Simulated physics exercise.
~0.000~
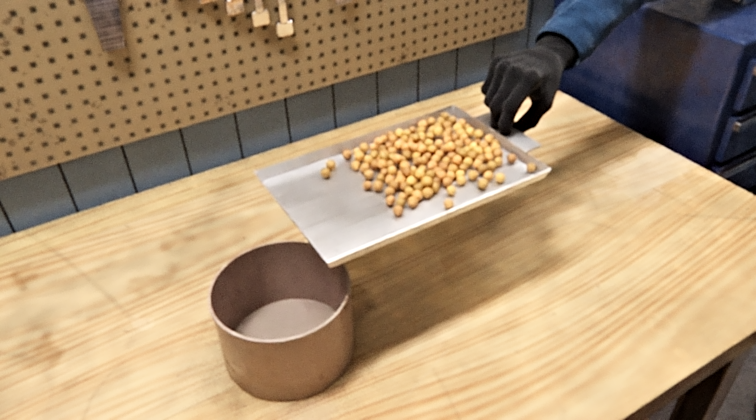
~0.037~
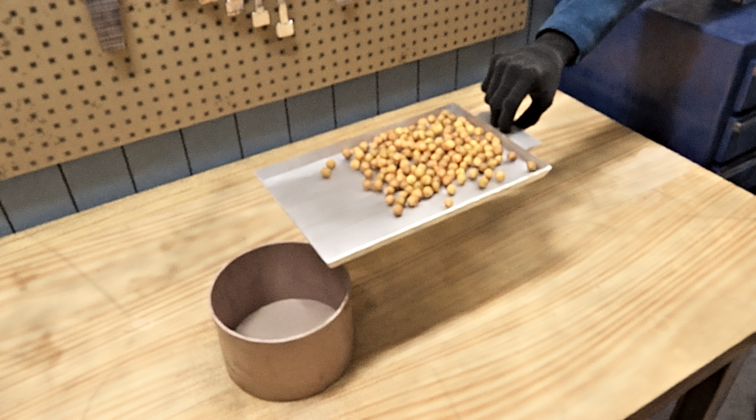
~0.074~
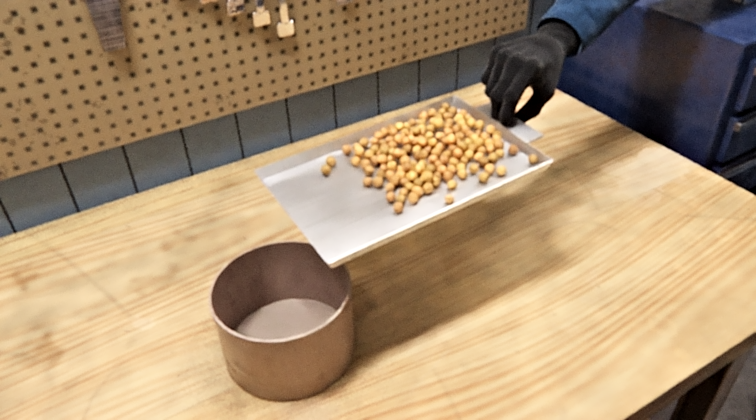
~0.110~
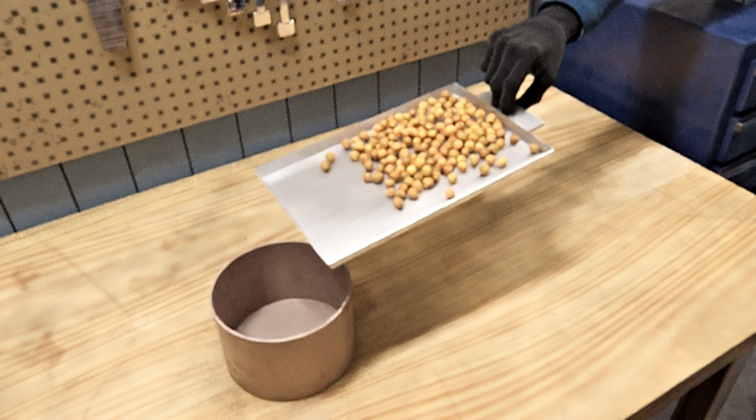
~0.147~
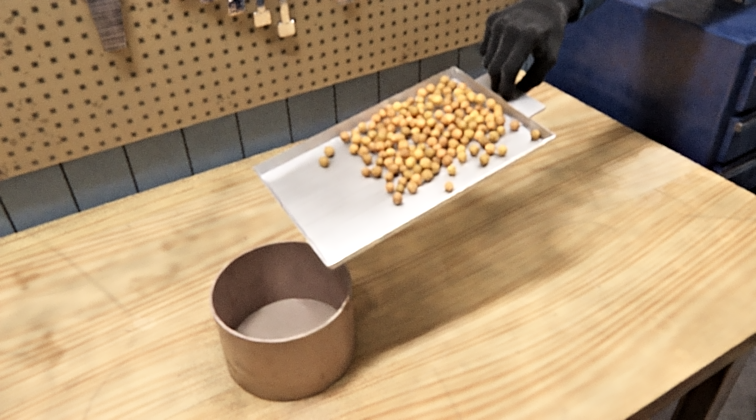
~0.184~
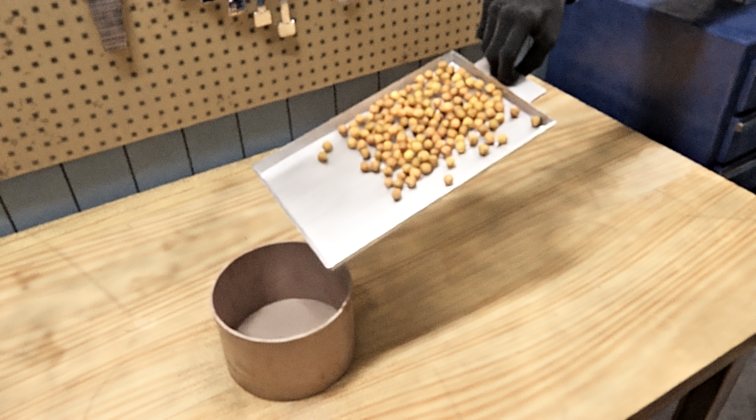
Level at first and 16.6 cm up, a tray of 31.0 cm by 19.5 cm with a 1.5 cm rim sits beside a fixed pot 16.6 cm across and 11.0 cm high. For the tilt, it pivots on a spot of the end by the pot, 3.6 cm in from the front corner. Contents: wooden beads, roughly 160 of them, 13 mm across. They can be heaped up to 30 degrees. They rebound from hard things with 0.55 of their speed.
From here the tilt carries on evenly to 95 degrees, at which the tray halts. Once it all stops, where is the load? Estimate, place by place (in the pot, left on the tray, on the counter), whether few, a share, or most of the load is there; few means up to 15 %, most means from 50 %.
My estimate: Pot: Most, left on the tray: Few, counter: A share.
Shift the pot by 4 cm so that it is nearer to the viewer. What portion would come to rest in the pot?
About 75 %.
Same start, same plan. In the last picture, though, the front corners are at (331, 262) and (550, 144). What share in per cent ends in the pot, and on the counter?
Pot: 45, counter: 55.
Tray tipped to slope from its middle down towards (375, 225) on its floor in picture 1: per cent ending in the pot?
Roughly 35 percent of them.
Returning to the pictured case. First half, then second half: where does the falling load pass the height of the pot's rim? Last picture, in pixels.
First half close to (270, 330), second half close to (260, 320).
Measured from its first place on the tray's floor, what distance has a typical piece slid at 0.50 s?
Around 10 centimetres.
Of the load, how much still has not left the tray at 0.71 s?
About 25% of the load.
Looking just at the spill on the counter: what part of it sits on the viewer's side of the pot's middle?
Roughly 80 percent of the spill.
Then, at 0.50 s, tilt 54 degrees; the tray holds 100 %, the pot 0 %.
After 0.71 s, tilt 80 degrees; the tray holds 25 %, the pot 25 %.
Then, at 1.04 s, tilt 95 degrees; the tray holds 0 %, the pot 60 %.
In the end, at 1.9 s, pot 60 %, tray 0 %, counter 40 %.
